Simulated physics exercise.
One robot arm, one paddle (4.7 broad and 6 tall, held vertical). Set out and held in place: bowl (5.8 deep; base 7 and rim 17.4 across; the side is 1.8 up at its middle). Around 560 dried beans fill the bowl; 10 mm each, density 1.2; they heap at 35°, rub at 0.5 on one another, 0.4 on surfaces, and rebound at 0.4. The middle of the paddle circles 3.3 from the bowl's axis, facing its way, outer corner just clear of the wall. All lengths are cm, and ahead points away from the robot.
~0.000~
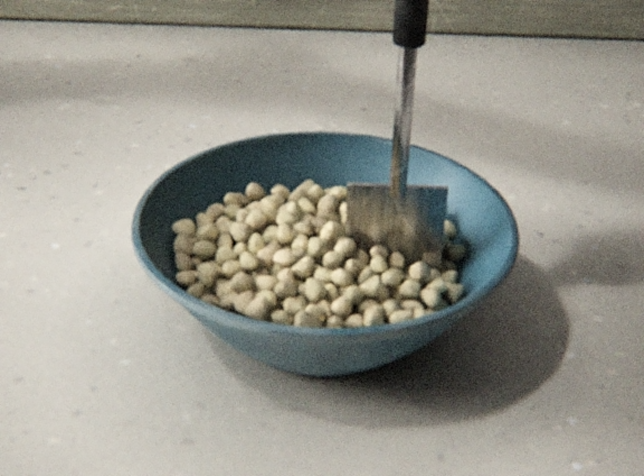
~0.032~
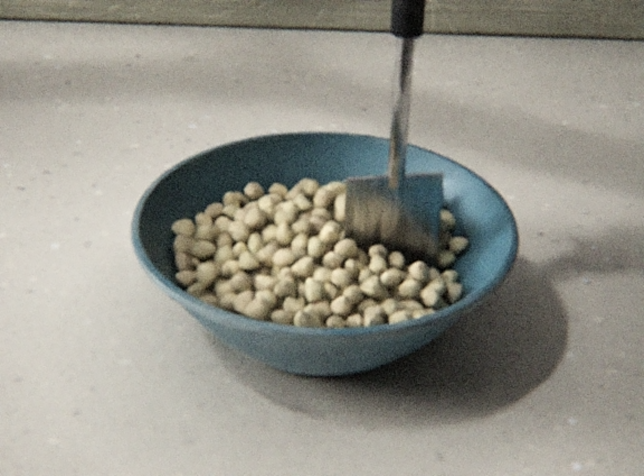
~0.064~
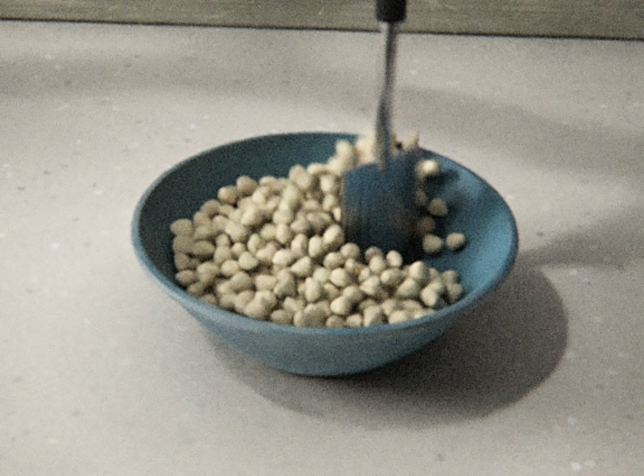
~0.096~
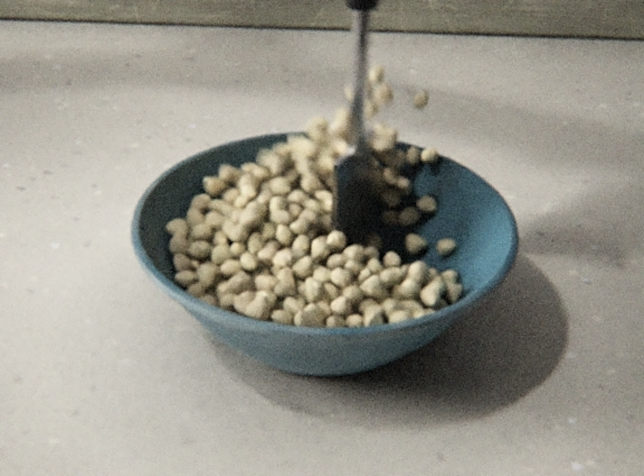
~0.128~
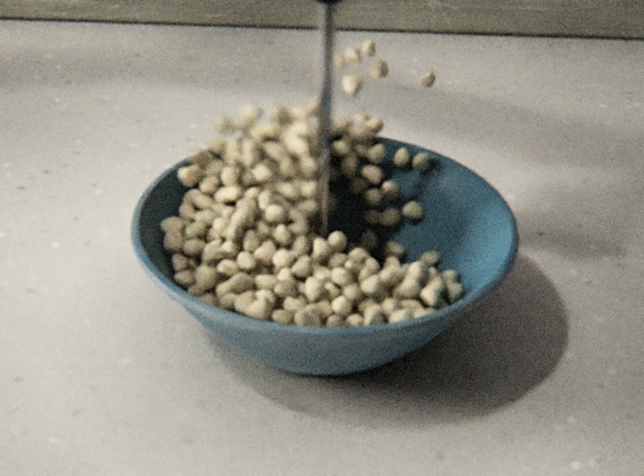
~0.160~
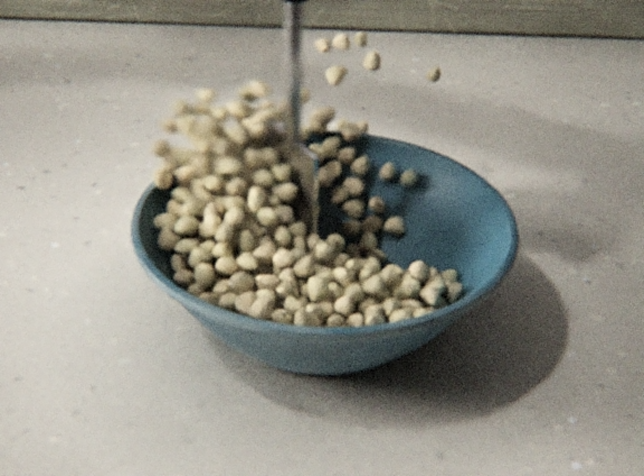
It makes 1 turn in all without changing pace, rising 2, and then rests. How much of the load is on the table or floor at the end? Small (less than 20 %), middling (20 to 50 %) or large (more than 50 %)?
Answer: Middling; 20 to 50 % of the dried beans finish on the table or floor.
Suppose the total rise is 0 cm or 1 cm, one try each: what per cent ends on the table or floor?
About 40 and 35 per cent.
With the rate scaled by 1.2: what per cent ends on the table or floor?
About 35 per cent.
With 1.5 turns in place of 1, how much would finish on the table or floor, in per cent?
Then about 40 per cent.
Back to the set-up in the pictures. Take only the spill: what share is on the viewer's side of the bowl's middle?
Roughly 60 per cent.
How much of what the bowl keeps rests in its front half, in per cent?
Roughly 50 per cent.
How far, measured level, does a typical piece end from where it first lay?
Some 6 cm.
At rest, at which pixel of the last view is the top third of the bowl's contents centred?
Near (377, 251).
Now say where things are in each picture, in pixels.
Paddle neck at (400, 156), 0° round; upper third of the load around (315, 245), from x 185 to 455, top at y 190; 559 in the bowl, in the first frame.
Paddle neck at (398, 147), 11° round; upper third of the load around (316, 238), from x 185 to 455, top at y 180, in the second frame.
Paddle neck at (383, 130), 38° round; upper third of the load around (317, 220), from x 180 to 455, top at y 120; 558 in the bowl, 1 in flight or on the tool, in the third frame.
Paddle neck at (357, 117), 66° round; upper third of the load around (306, 202), from x 180 to 455, top at y 75; 555 in the bowl, 4 in flight or on the tool, in the fourth frame.
Paddle neck at (325, 110), 93° round; upper third of the load around (278, 186), from x 175 to 455, top at y 50; 549 in the bowl, 10 in flight or on the tool, in the fifth frame.
Paddle neck at (293, 110), 121° round; upper third of the load around (248, 178), from x 160 to 455, top at y 40; 539 in the bowl, 20 in flight or on the tool, in the sixth frame.
By 0.26 s, 210° round, highest piece 10 above the table; 488 in the bowl, 26 on the table or floor, 45 in flight or on the tool.
By 0.37 s, 298° round, highest piece 9 above the table; 430 in the bowl, 84 on the table or floor, 45 in flight or on the tool.
By 0.62 s, 0° round, highest piece 6 above the table; 386 in the bowl, 172 on the table or floor, 1 in flight or on the tool.
By 1.32 s, 0° round, highest piece 6 above the table; 386 in the bowl, 173 on the table or floor.
Final count, 386 in the bowl, 173 on the table or floor. That is 31 % on the table or floor.
